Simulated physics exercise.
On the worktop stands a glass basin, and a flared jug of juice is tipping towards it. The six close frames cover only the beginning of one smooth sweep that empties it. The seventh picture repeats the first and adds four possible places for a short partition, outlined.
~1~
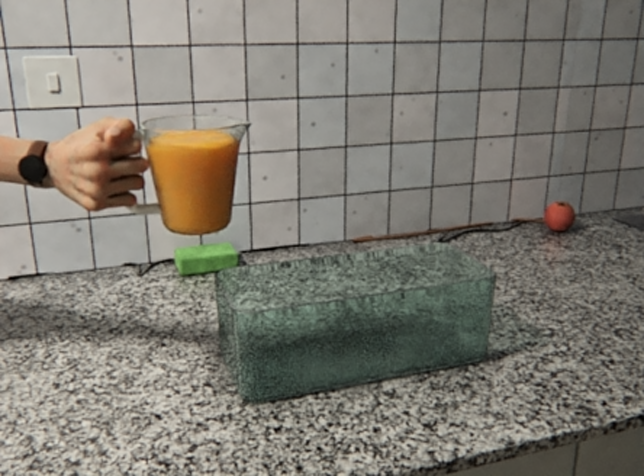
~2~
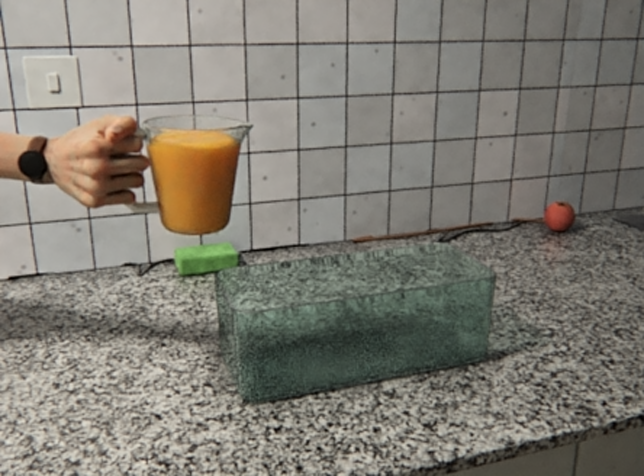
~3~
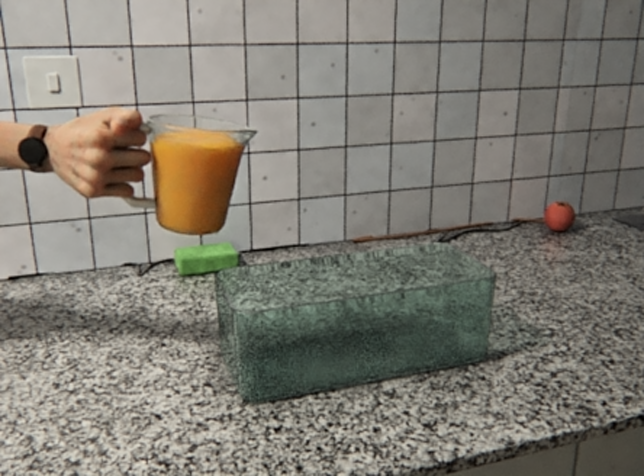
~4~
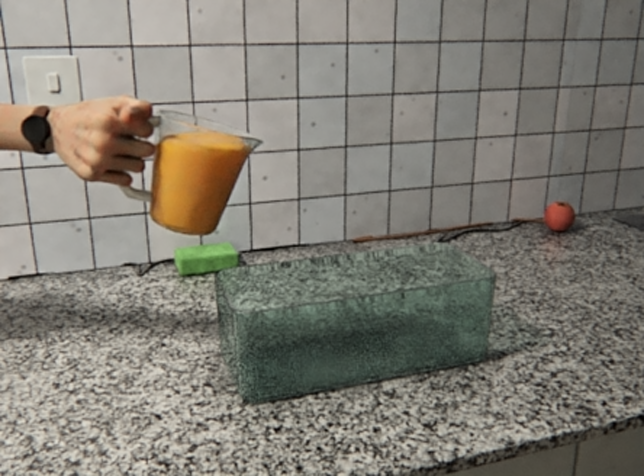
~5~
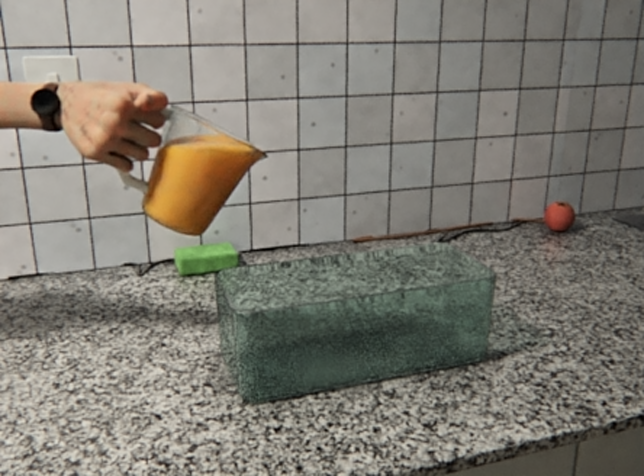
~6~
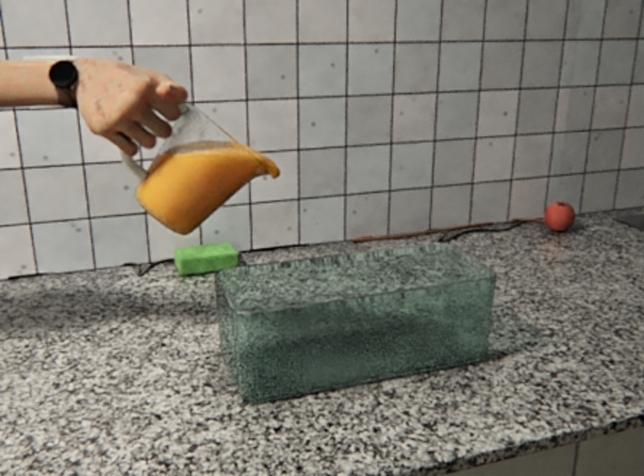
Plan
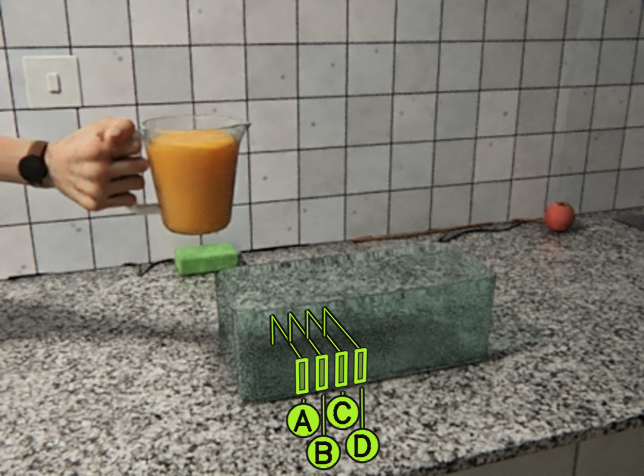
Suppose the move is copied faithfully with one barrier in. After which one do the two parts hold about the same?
I would pick place B.
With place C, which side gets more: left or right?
The left side.
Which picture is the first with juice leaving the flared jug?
In picture 6.
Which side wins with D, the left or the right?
The left side.
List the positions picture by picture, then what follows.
Upright, lip at (250, 123); basin from (239, 401) to (484, 356); nothing has left yet, in the first frame.
Upright, lip at (251, 125); nothing has left yet, in the second frame.
Tipped about 8°, lip at (256, 130); nothing has left yet, in the third frame.
Tipped about 17°, lip at (261, 141); nothing has left yet, in the fourth frame.
Tipped about 29°, lip at (266, 155); nothing has left yet, in the fifth frame.
Tipped about 43°, lip at (268, 172); juice is over the lip, down to (274, 176), in the sixth frame.
In lime, A at (303, 399); B at (323, 395); C at (342, 391); D at (361, 388).
Choosing A, about 28 % ends left of the wall and 71 % right of it.
Choosing B, about 55 % ends left of the wall and 41 % right of it; 4 % is lost outside.
Choosing C, about 78 % ends left of the wall and 19 % right of it; 3 % is lost outside.
Choosing D, about 88 % ends left of the wall and 7 % right of it; 5 % is lost outside.
